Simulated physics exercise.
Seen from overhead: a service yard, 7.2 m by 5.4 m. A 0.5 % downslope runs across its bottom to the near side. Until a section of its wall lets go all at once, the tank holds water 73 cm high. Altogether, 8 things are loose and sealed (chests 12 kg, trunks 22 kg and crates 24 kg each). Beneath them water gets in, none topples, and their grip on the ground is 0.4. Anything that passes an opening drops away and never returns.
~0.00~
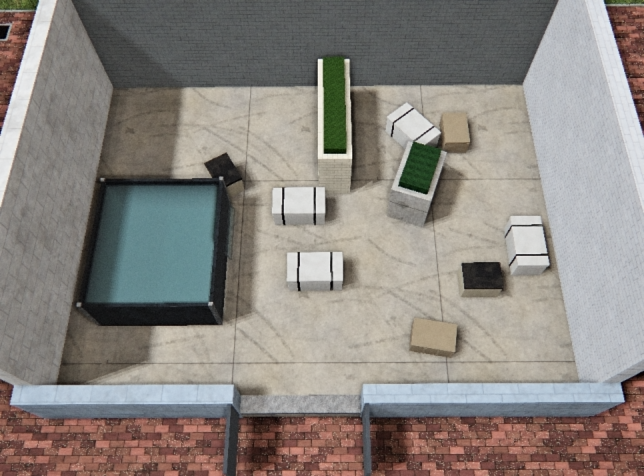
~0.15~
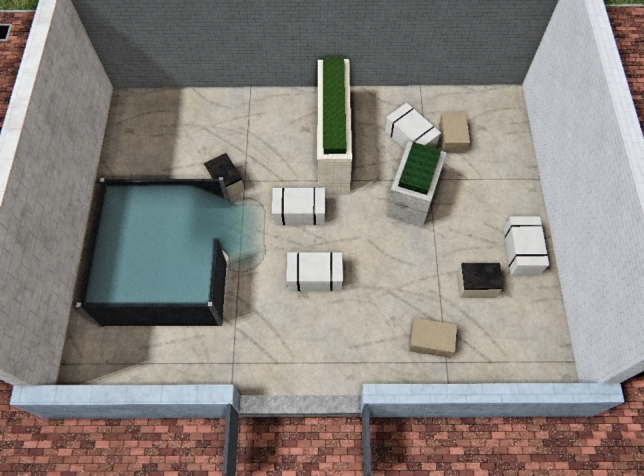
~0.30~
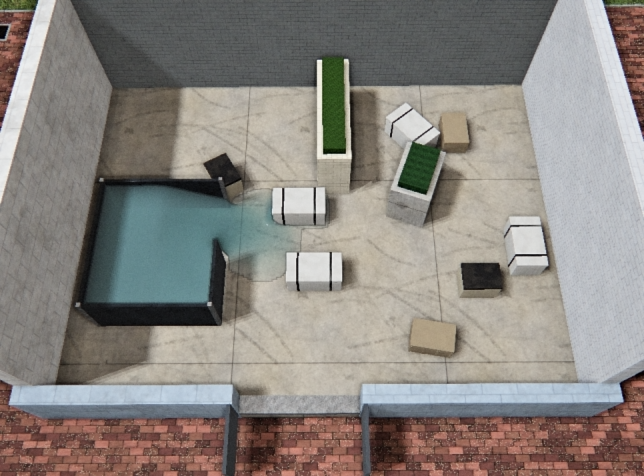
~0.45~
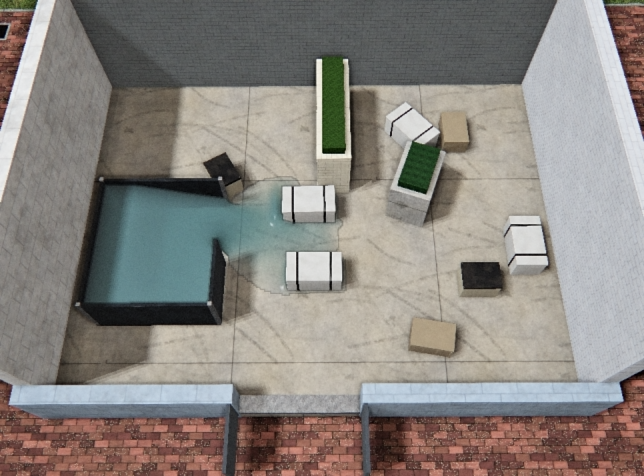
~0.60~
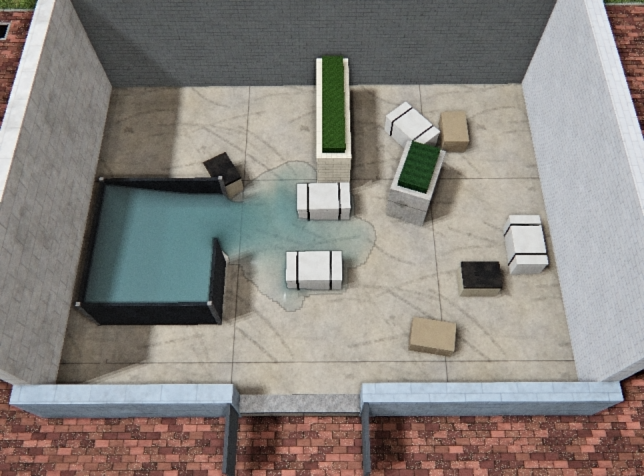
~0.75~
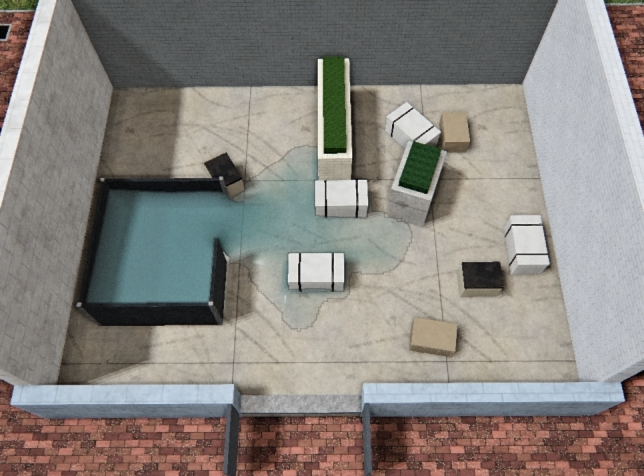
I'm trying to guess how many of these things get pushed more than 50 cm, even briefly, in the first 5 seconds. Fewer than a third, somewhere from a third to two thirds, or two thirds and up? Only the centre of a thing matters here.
I'd say from a third to two thirds of them.
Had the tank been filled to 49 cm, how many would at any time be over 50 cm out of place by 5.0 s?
That would make 3 of them.
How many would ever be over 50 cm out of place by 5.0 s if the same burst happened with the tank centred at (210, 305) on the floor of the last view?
Result: 4 of them.
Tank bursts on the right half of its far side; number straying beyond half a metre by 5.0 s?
Result: 2 of them.
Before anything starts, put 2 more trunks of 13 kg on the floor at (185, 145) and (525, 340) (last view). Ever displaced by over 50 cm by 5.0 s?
Outcome: Stays within first, breaks the threshold second.
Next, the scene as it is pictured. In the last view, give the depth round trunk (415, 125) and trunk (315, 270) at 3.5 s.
Roughly 4 and 4 cm.
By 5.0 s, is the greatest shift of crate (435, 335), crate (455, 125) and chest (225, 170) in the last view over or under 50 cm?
One by one: Below the line; below the line; below the line.
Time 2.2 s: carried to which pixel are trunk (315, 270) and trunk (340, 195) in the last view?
They should sit about (356, 341) and (369, 172) in the last view.
After 1.1 s 1 of 8 are over 50 cm from their spots; 0 afloat.
After 2.2 s 3 of 8 are over 50 cm from their spots; 0 afloat.
After 3.5 s 4 of 8 are over 50 cm from their spots; 3 afloat.
After 5.0 s 4 of 8 are over 50 cm from their spots, and 4 have been at some point; 2 afloat.
